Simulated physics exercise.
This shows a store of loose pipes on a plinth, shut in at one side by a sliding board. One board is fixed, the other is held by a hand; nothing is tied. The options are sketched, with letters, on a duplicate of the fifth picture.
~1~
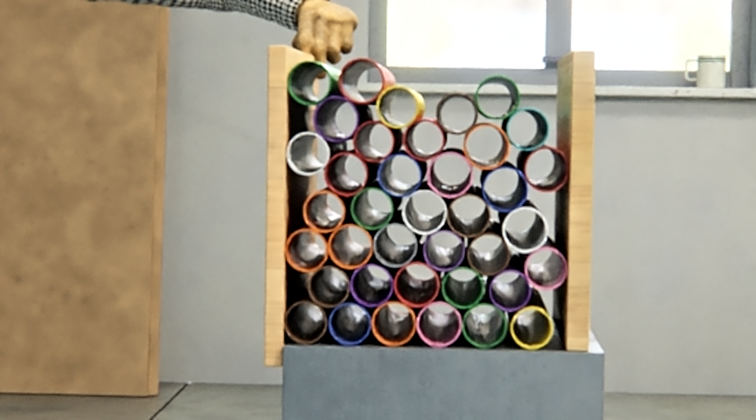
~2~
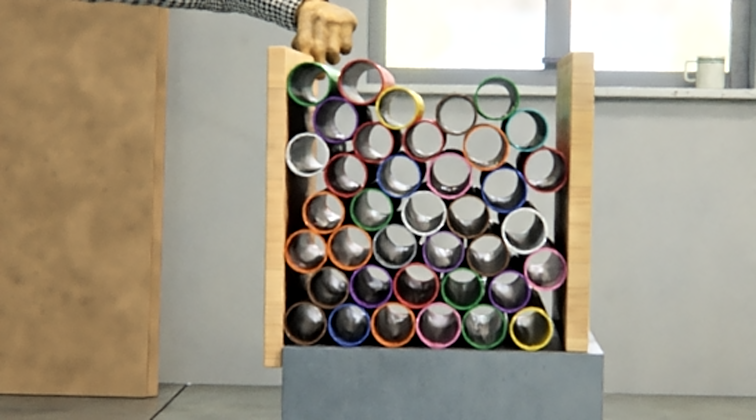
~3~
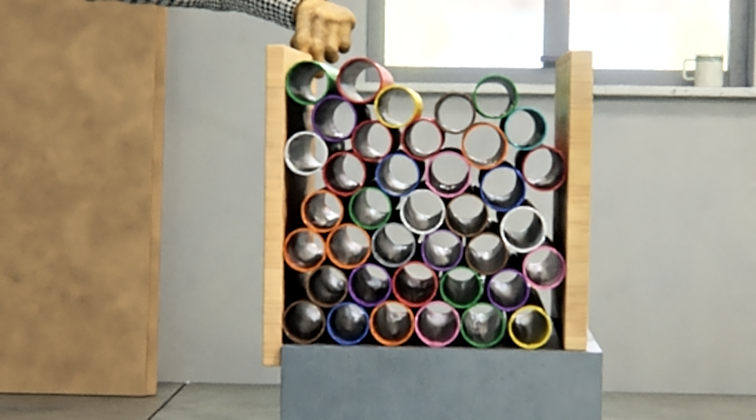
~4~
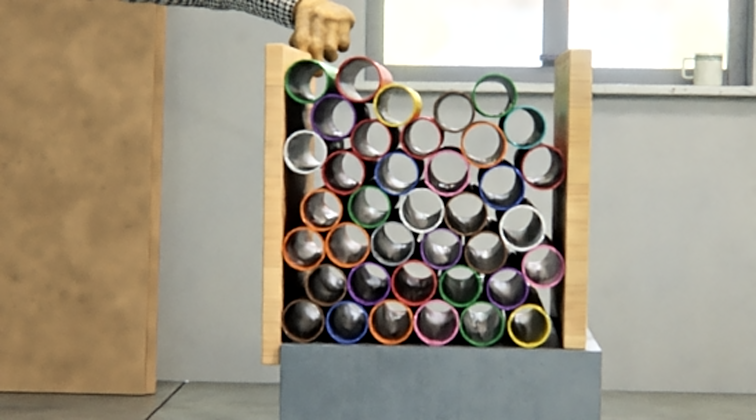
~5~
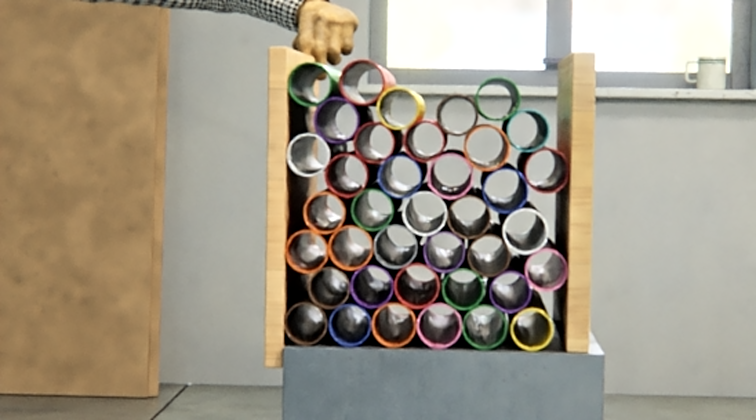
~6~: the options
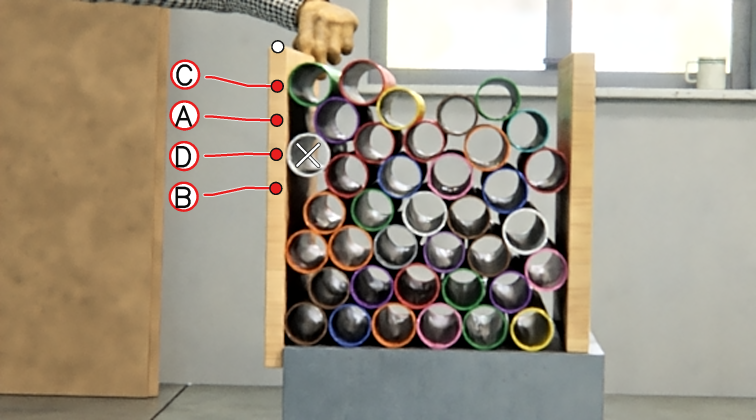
On a grey plinth, colour-rimmed pipes sitting stacked between two upright boards, a gloved hand resting at top left, nothing visibly moving.
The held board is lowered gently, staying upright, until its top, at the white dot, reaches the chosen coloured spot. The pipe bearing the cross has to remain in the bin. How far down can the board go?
Slide it to B.
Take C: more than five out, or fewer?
At C, fewer than five.
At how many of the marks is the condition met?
Four of them.
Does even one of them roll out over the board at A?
No, at A.
On the marked copy, A at (277, 121); B at (276, 188); C at (277, 87); D at (276, 155); the cross at (308, 155); the white dot at (278, 46).
Taking B. A third of the way, top of the board (287, 112).
Two thirds of the way, top of the board (286, 186).
When it is over, top of the board (286, 188), one out over the board, the crossed one still inside.
As for the rest, A keeps the crossed one inside; C keeps the crossed one inside; D keeps the crossed one inside.
